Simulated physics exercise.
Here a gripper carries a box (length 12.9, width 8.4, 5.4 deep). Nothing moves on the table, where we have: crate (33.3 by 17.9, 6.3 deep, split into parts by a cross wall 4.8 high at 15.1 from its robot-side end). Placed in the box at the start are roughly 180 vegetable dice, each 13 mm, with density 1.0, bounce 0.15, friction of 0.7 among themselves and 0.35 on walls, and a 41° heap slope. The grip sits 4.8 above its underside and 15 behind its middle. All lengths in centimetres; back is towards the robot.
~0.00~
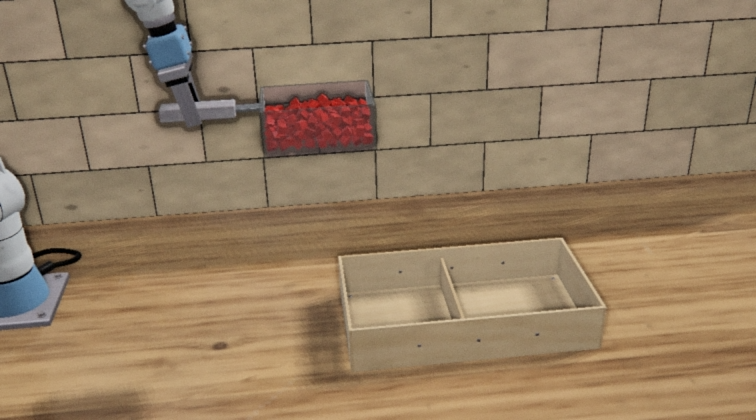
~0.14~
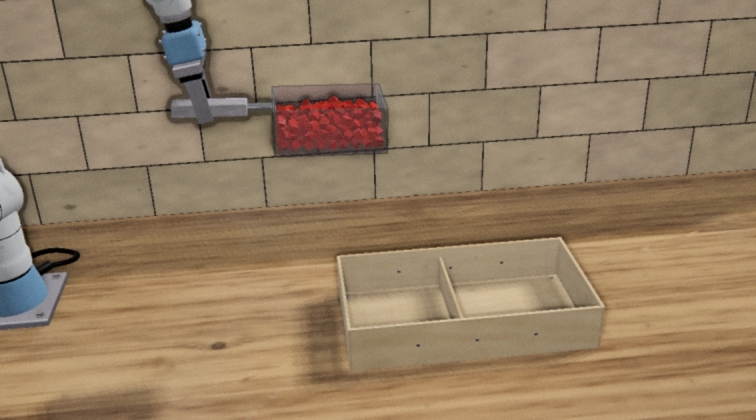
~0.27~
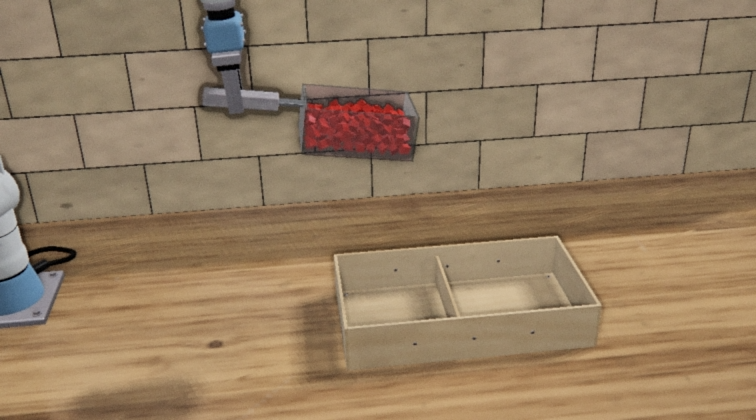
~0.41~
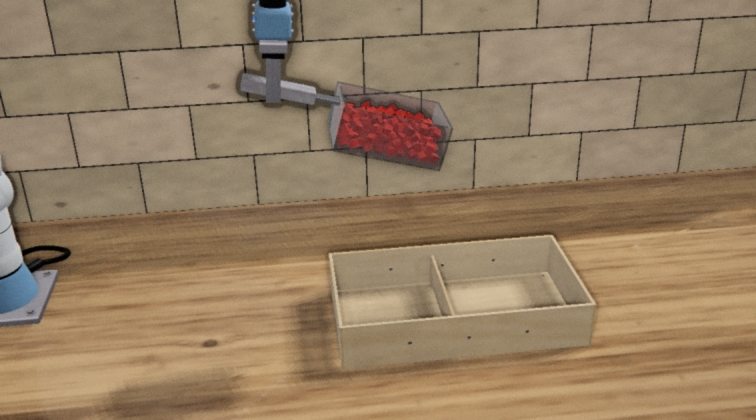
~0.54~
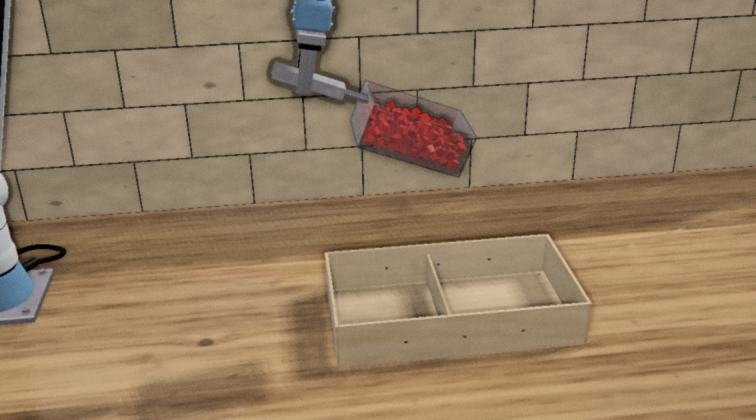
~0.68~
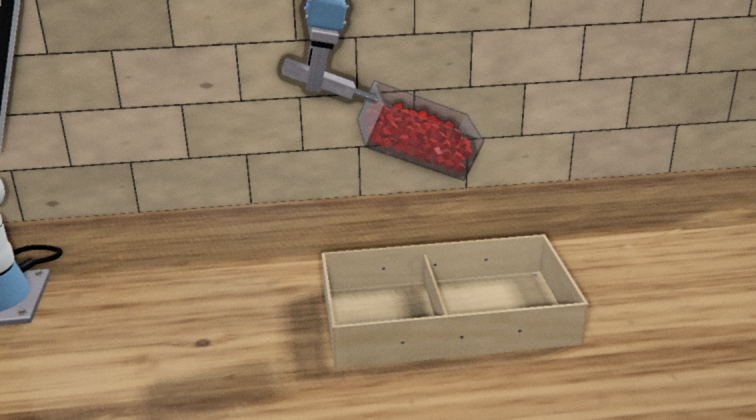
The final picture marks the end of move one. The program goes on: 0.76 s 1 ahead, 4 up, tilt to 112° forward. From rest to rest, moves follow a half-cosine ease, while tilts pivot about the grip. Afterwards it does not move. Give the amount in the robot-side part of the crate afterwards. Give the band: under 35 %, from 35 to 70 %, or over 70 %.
The share falls under 35 %.
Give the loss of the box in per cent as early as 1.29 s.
About 5 per cent so far.
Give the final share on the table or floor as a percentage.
I'd put it at about 80 per cent.
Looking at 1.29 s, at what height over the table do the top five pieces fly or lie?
Those pieces are near 32 cm up.
By 0.98 s, tilted 54° forward, highest piece 30 above the table; 175 in the box.
By 1.29 s, tilted 104° forward, highest piece 32 above the table; 163 in the box, 3 in the robot-side part, 9 in flight or on a rim.
By 1.64 s, tilted 112° forward, highest piece 24 above the table; 62 on the table or floor, 55 in the box, 22 in the robot-side part, 36 in flight or on a rim.
By 2.69 s, tilted 112° forward, highest piece 3 above the table; 140 on the table or floor, 35 in the robot-side part.
Final count, 140 on the table or floor, 35 in the robot-side part. That is 20 % in the robot-side part of the crate.
